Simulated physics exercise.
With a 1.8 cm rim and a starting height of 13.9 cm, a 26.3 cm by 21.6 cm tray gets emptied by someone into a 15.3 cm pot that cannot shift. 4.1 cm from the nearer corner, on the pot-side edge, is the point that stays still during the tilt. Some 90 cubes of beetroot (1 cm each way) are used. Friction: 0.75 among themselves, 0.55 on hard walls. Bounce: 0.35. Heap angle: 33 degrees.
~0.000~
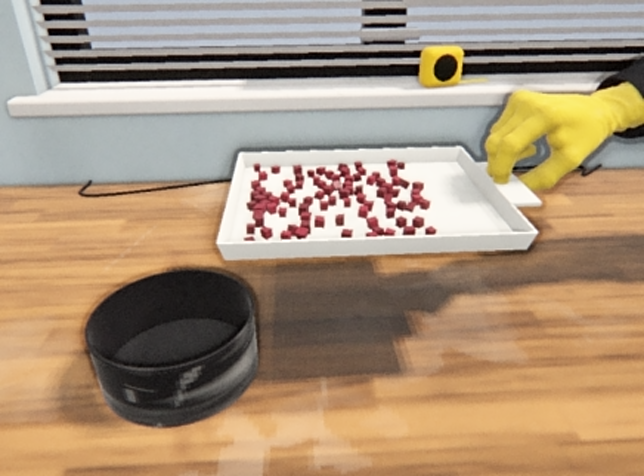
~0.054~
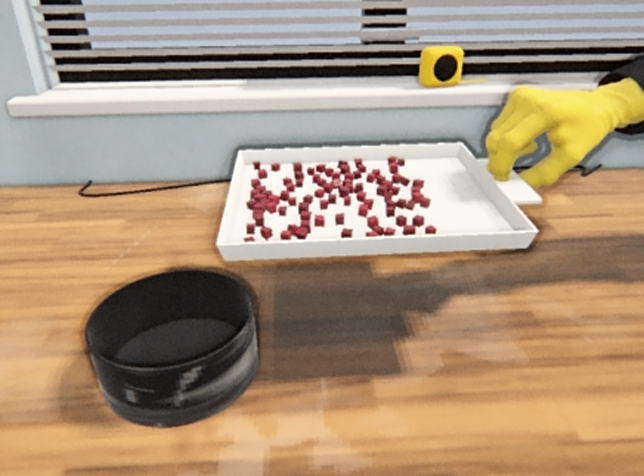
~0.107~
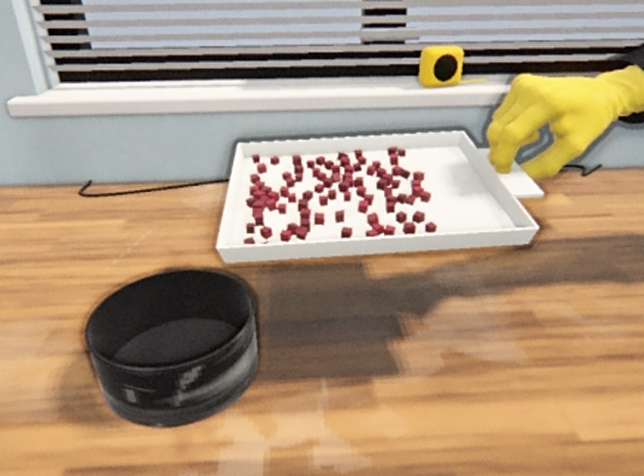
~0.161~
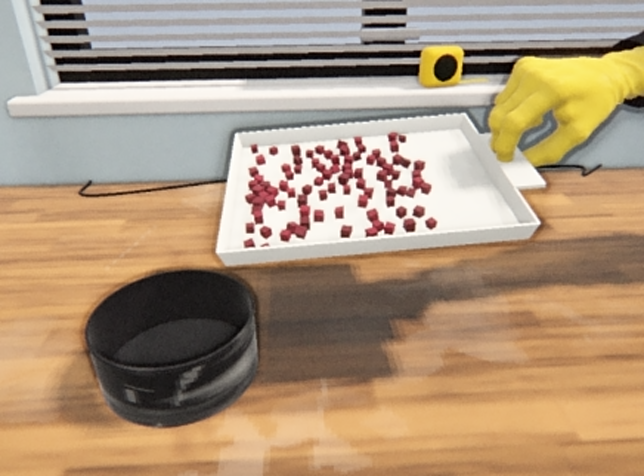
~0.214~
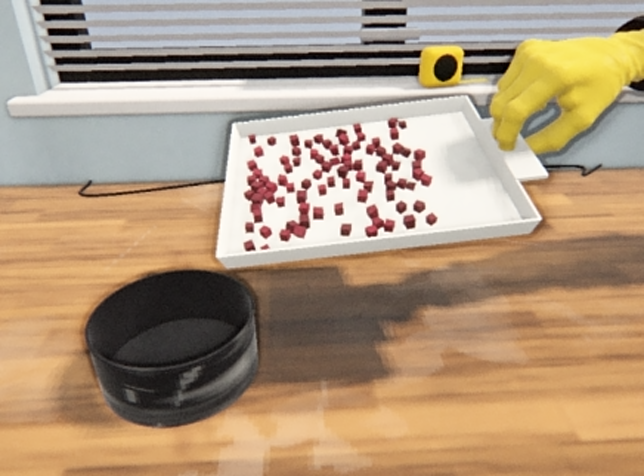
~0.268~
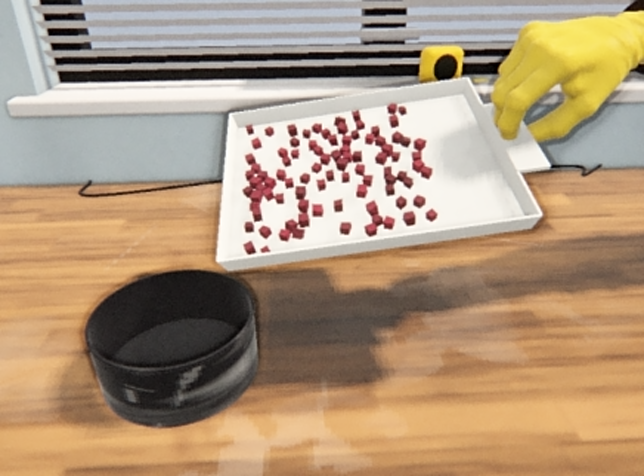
The clip shows a yellow-gloved hand holding a white tray of small dark red cubes above a wooden counter, near a black round pot. The tray starts level, then its far edge rises as it tilts toward the viewer.
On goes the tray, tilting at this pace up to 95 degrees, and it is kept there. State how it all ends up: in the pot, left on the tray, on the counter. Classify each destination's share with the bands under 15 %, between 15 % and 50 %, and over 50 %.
Pot: Between 15 % and 50 %; tray: Under 15 %; counter: Over 50 %.
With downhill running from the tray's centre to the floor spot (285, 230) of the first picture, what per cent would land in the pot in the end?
The share would be about 95 percent.
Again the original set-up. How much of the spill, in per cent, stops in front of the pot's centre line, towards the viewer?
Estimate: Close to 90 per cent of the pieces.
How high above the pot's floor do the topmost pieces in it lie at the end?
Roughly 1.0 cm up.
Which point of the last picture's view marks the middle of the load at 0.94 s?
Look about (265, 278) in the last view.
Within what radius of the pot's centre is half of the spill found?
Roughly 16 centimetres.
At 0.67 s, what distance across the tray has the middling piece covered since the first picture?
It has moved some 8 cm from its start.
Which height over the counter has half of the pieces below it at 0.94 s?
Some 12 cm above the counter.
After 0.67 s, tilt 56 degrees; the tray holds 100 %, the pot 0 %.
After 0.94 s, tilt 80 degrees; the tray holds 55 %, the pot 10 %.
After 1.31 s, tilt 95 degrees; the tray holds 30 %, the pot 20 %.
In the end, at 2.5 s, pot 30 %, tray 0 %, counter 70 %.
